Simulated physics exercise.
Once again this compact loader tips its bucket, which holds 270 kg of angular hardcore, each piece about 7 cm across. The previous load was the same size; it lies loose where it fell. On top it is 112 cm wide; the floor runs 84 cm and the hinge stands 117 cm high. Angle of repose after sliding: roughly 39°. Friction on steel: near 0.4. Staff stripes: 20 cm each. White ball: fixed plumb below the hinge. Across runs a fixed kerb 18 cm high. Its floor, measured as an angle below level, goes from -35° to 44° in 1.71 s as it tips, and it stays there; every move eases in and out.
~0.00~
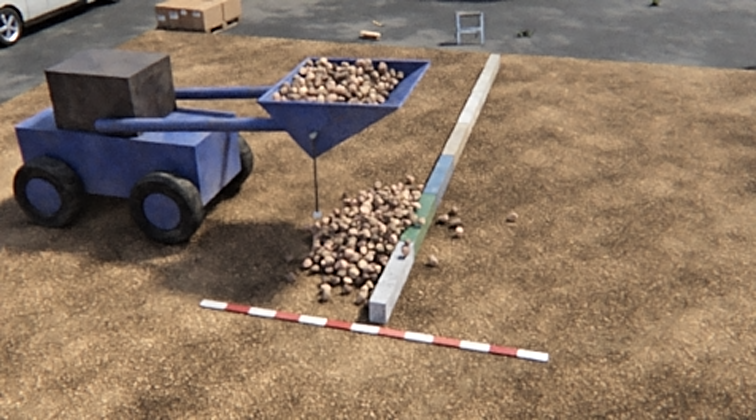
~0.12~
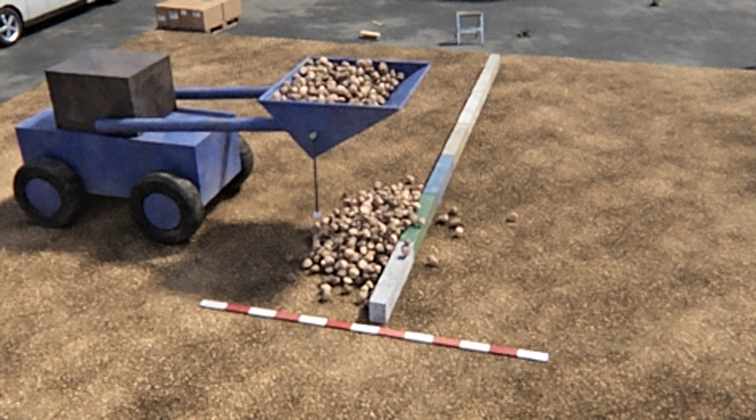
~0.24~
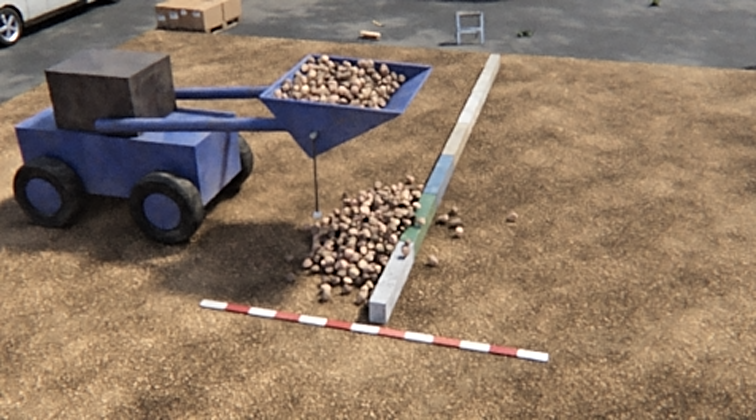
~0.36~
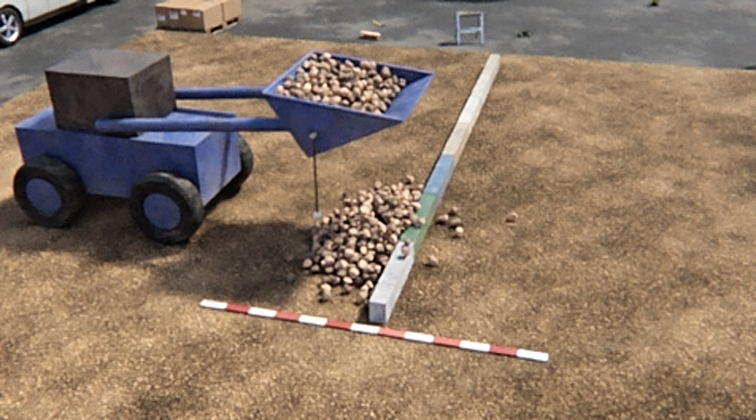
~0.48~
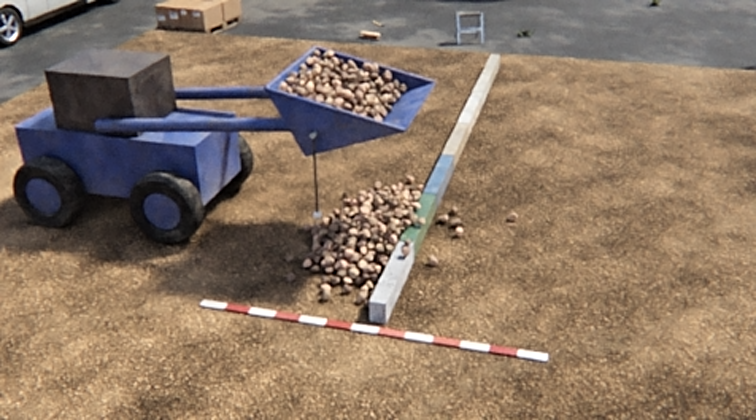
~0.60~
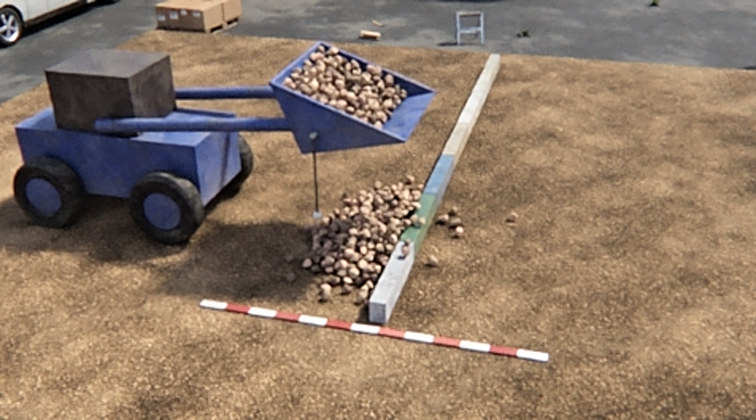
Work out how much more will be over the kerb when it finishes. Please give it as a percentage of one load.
Around 71 out of 100.
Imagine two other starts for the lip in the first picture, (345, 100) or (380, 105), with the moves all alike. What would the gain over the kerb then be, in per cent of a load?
Case one about 5 %, case two about 45 %.
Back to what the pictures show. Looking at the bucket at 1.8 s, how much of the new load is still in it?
Close to 30 in a hundred.
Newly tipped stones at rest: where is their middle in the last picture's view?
(441, 235).
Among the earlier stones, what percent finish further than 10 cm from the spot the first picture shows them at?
The answer is about 0 per cent.
After 1.3 s the floor is at 32°; in per cent of one load, 100 in the bucket, 99 on this side of the kerb, 1 over the kerb; the foremost stones are at (449, 229).
After 1.8 s the floor is at 44°; in per cent of one load, 32 in the bucket, 145 on this side of the kerb, 23 over the kerb; the foremost stones are at (470, 242).
After 2.2 s the floor is at 44°; in per cent of one load, 0 in the bucket, 142 on this side of the kerb, 58 over the kerb; the foremost stones are at (515, 245).
After 4.8 s the floor is at 44°; in per cent of one load, 0 in the bucket, 127 on this side of the kerb, 73 over the kerb; the foremost stones are at (552, 272). Net gain over the kerb, 71.
